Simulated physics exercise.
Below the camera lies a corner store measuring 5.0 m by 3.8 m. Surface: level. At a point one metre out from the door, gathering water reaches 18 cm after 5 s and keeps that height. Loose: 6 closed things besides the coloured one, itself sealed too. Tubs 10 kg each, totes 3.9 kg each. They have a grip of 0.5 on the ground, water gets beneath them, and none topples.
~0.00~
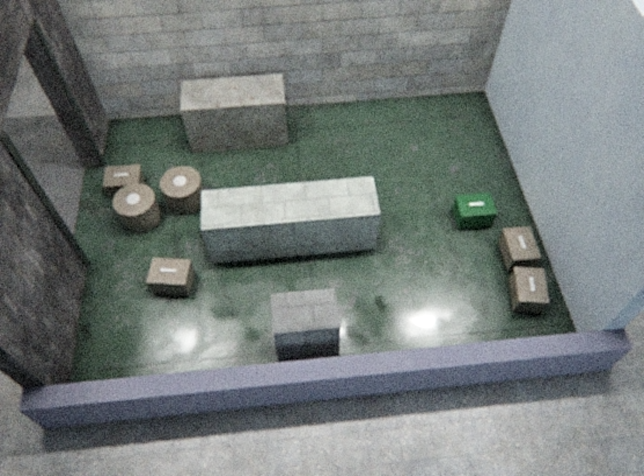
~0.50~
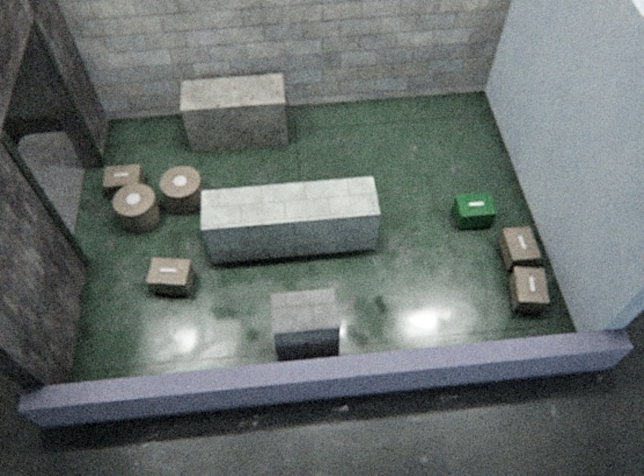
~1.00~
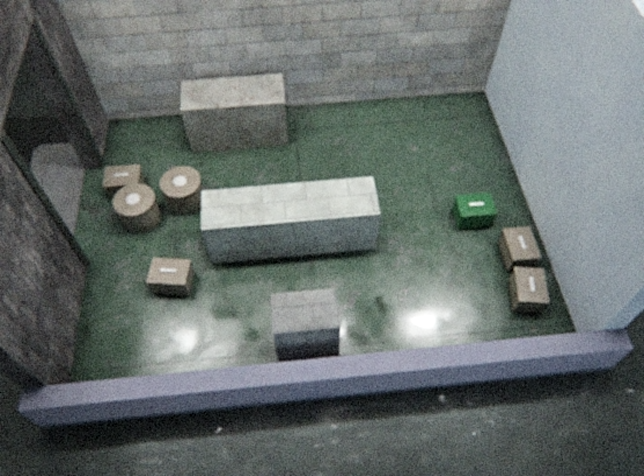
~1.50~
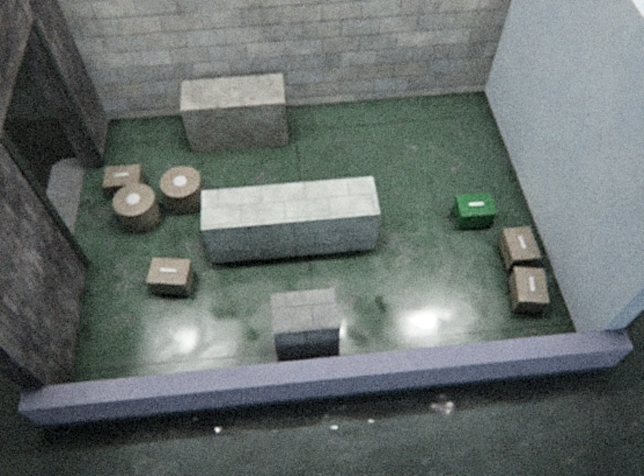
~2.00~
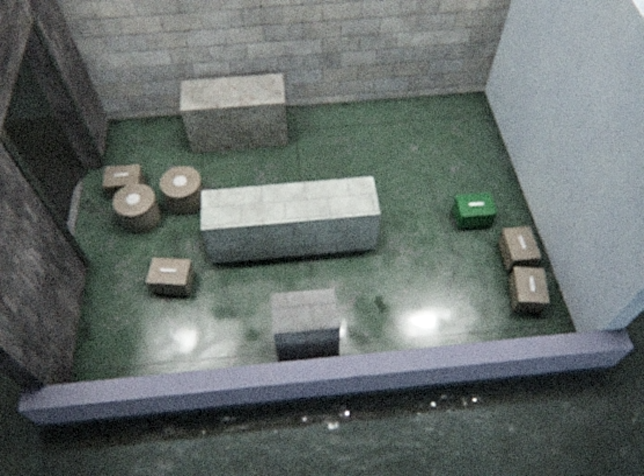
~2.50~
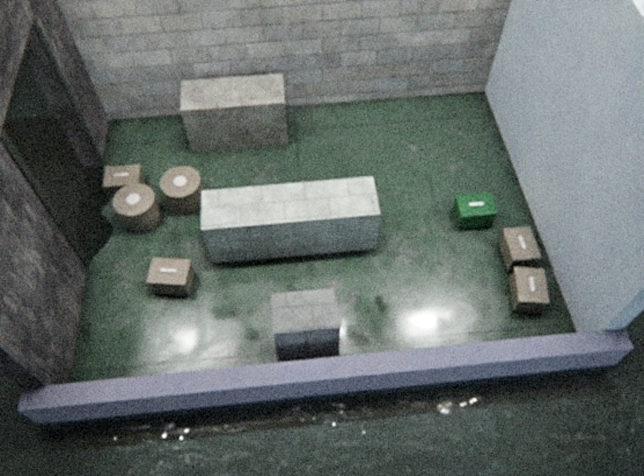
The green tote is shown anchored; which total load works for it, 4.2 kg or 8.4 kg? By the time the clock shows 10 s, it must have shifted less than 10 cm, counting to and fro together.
Watching this, only the bigger ballast does the job.
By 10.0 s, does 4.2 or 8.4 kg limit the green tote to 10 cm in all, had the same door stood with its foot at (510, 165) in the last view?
Result: Neither option suffices.
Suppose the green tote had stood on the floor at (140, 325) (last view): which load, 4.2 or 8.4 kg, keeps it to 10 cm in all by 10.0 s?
So heavier weight required.
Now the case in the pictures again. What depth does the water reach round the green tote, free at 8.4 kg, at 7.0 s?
Roughly 0 cm.
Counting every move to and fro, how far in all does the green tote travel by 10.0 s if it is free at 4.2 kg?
About 50 cm altogether.
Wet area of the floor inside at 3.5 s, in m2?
I'd put it close to 1.0 m2.
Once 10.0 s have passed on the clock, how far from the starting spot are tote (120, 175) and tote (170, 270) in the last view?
Respectively 100 and 140 centimetres.
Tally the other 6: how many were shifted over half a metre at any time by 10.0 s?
The tally stands at 4.
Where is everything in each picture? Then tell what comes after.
The first frame shows the green tote at (476, 204), on the bottom; water covers 0.0 m2; 0 of 7 have shifted.
The second frame shows the green tote at (476, 204), on the bottom; water covers 0.0 m2; 0 of 7 have shifted.
The third frame shows the green tote at (476, 204) rests on the ground; 0.0 m2 under water; 0 of 7 have shifted.
The fourth frame shows the green tote at (476, 204), on the bottom; water covers 0.0 m2; 0 of 7 have shifted.
The fifth frame shows the green tote at (476, 204) rests on the ground; water covers 0.0 m2; 0 of 7 have shifted.
The sixth frame shows the green tote at (476, 204), on the bottom; 0.1 m2 under water; 0 of 7 have shifted.
After 3.5 s the green tote would be 0 cm from its start with 4.2 kg and 0 cm from its start with 8.4 kg; 0 cm of water round it then.
After 4.5 s the green tote would be 0 cm from its start with 4.2 kg and 0 cm from its start with 8.4 kg; 0 cm of water round it then.
After 7.0 s the green tote would be 0 cm from its start with 4.2 kg and 0 cm from its start with 8.4 kg; 0 cm of water round it then.
After 10.0 s the green tote would be 49 cm from its start with 4.2 kg and 1 cm from its start with 8.4 kg; 5 cm of water round it then.
